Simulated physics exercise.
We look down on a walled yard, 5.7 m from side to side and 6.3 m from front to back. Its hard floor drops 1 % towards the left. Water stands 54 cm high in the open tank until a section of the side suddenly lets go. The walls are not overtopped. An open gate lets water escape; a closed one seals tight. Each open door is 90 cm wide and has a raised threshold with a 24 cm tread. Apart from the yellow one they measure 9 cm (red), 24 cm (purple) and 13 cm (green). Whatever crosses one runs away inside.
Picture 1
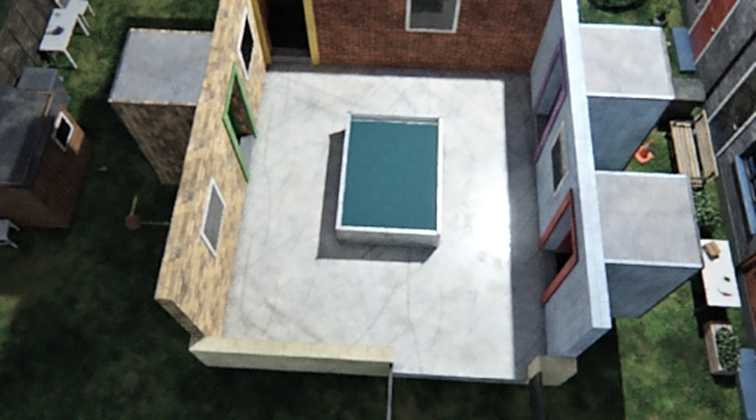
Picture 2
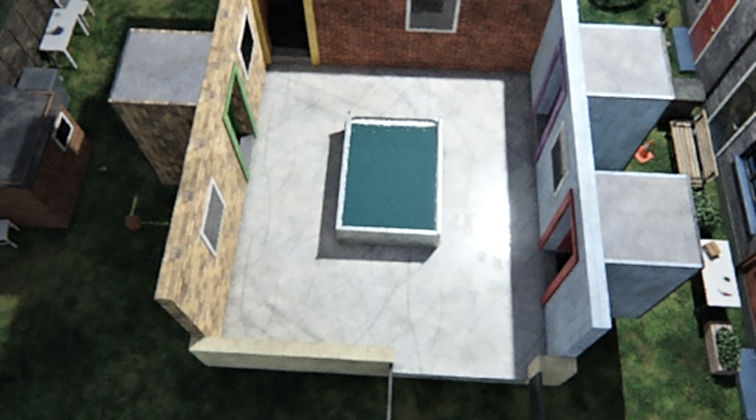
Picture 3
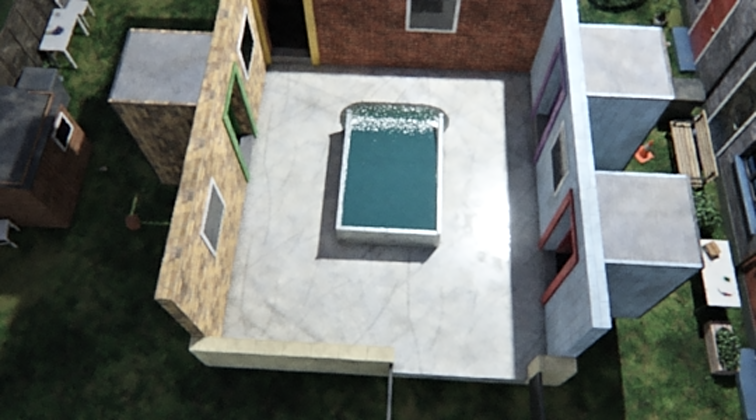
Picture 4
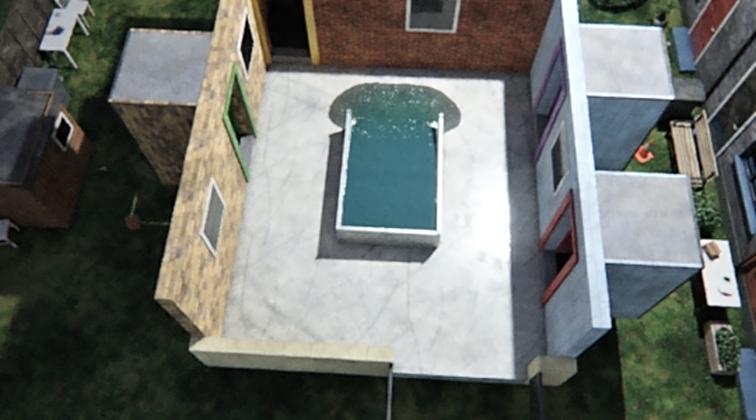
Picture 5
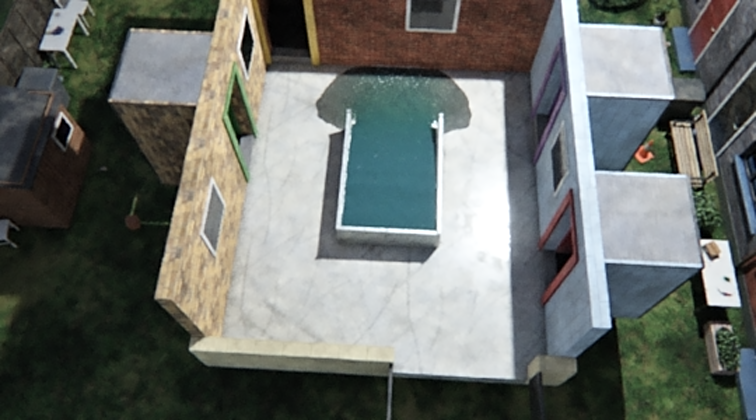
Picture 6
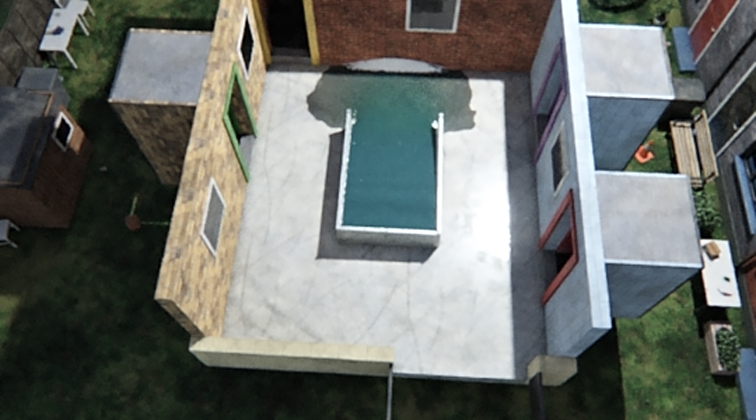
Water pouring from the far side of an open tank in a walled yard, spreading across the pale floor to the brick wall.
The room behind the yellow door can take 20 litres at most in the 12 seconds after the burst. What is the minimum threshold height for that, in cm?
About 22 cm.
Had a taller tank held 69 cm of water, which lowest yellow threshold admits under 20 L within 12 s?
Some 30 cm.
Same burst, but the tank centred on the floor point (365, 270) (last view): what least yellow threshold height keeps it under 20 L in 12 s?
Some 23 cm.
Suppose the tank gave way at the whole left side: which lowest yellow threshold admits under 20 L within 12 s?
Then roughly 22 cm.
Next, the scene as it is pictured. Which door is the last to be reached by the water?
Last comes the red one.
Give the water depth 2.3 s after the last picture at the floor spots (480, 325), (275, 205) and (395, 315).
Roughly 0, 1 and 0 cm, in turn.
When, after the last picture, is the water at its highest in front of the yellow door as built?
At about 2.8 s.
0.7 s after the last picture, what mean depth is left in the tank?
Roughly 33 cm on average.
Then, 0.7 s after the last picture water covers 15 % of the floor, deepest (38 cm) near (391, 80); 9 cm at the yellow door, 0 litres in over its 21 cm threshold.
Then, 2.3 s after the last picture water covers 35 % of the floor, deepest (34 cm) near (275, 69); 21 cm at the yellow door, 8 litres in over its 21 cm threshold.
Then, 11.3 s after the last picture water covers 95 % of the floor, deepest (10 cm) near (245, 201); 7 cm at the yellow door, 24 litres in over its 21 cm threshold.
At the yellow door as built, the water peaked near 23 cm, 2.7 s after the last picture.
With a threshold of 19 cm, 34 litres would have come in within the 12 s; with 25.5 cm, 10 litres. So under 20 litres takes about 22 cm.
